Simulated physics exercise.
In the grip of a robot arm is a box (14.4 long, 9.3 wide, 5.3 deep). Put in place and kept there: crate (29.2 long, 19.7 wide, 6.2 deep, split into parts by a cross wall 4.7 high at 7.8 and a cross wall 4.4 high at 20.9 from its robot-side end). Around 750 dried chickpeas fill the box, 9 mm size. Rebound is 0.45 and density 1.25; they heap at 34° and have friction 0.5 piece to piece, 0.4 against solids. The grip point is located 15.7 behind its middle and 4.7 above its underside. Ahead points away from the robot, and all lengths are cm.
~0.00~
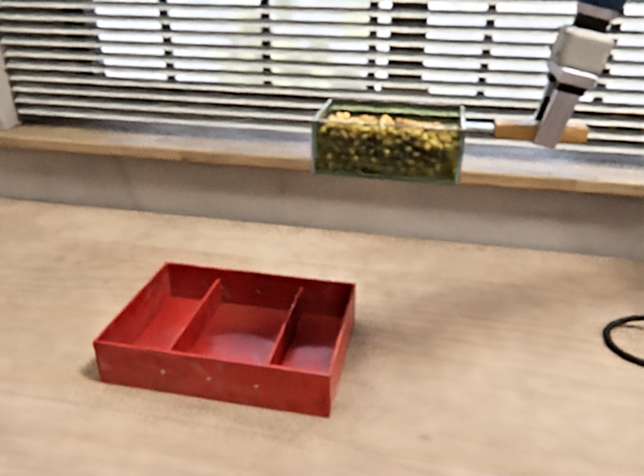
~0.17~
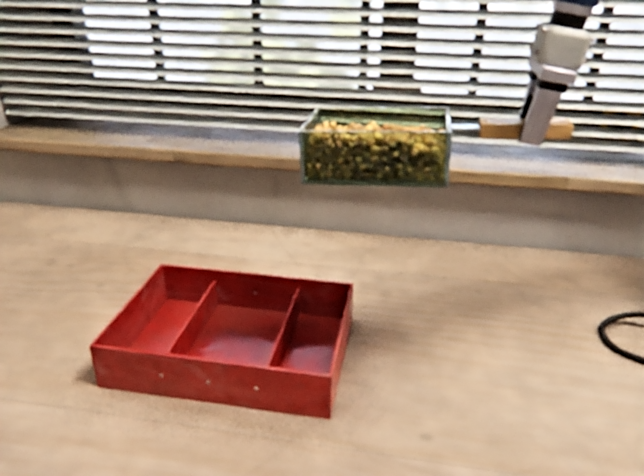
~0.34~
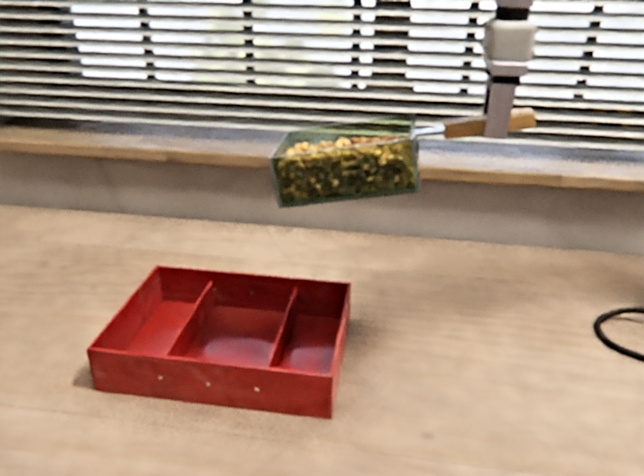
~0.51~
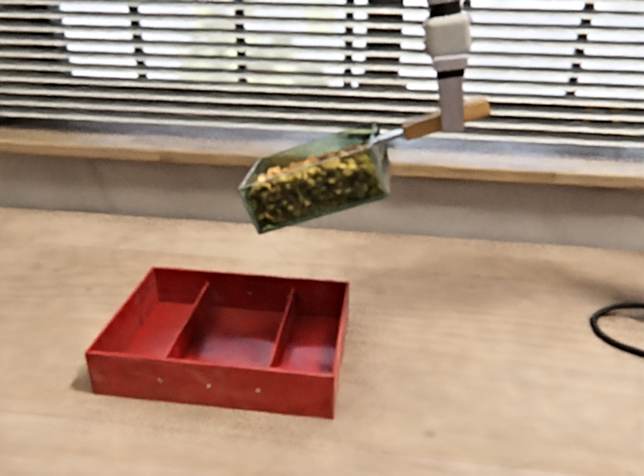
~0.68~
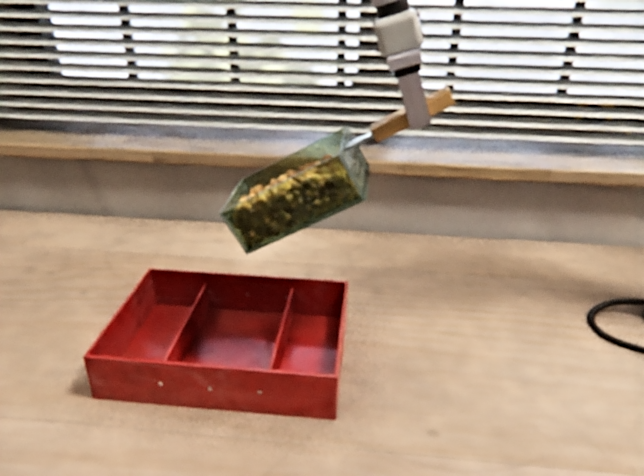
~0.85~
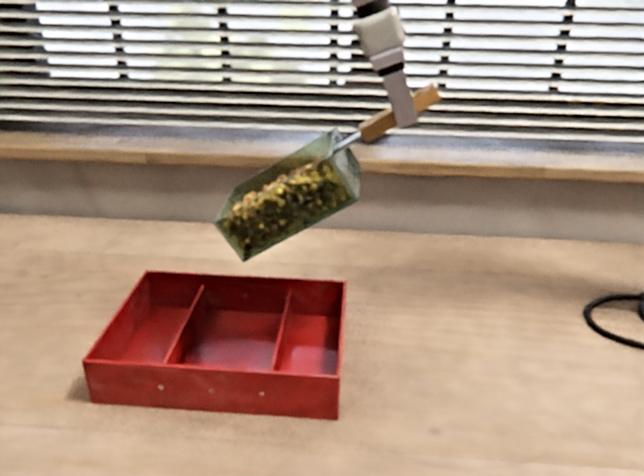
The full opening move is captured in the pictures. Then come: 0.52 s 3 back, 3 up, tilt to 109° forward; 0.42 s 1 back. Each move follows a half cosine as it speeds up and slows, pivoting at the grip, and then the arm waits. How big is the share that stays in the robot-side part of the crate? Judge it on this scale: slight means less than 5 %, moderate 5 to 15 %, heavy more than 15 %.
Moderate.
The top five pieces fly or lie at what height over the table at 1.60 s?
Close to 20 cm.
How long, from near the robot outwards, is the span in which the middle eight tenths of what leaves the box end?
I'd put it near 18 cm.
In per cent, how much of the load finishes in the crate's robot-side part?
Around 8 percent.
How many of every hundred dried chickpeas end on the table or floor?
Some 90 per cent.
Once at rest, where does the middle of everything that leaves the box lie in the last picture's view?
I'd say somewhere near (415, 363) in the final view.
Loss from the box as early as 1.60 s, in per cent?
75 %.
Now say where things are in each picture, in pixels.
The box floor at (388, 160), level; upper third of the load around (382, 131), from x 320 to 455, top at y 115; 752 in the box, in the first frame.
The box floor at (377, 166), tilted 3° forward; upper third of the load around (378, 138), from x 310 to 440, top at y 125, in the second frame.
The box floor at (352, 180), tilted 11° forward; upper third of the load around (369, 153), from x 280 to 410, top at y 140, in the third frame.
The box floor at (326, 195), tilted 22° forward; upper third of the load around (350, 168), from x 255 to 380, top at y 145, in the fourth frame.
The box floor at (309, 206), tilted 30° forward; upper third of the load around (331, 176), from x 235 to 360, top at y 150, in the fifth frame.
The box floor at (302, 210), tilted 33° forward; upper third of the load around (323, 179), from x 230 to 350, top at y 150; 752 in the box, in the sixth frame.
After 1.23 s, tilted 95° forward, highest piece 27 above the table; 539 in the box, 57 in the robot-side part, 22 on the table or floor, 134 in flight or on a rim.
After 1.60 s, tilted 109° forward, highest piece 19 above the table; 356 on the table or floor, 184 in the box, 57 in the robot-side part, 155 in flight or on a rim.
After 1.99 s, tilted 109° forward, highest piece 16 above the table; 653 on the table or floor, 57 in the robot-side part, 14 in the box, 28 in flight or on a rim.
After 3.04 s, tilted 109° forward, highest piece 2 above the table; 695 on the table or floor, 57 in the robot-side part.
In the end, 695 on the table or floor, 57 in the robot-side part. That is 8 % in the robot-side part of the crate.
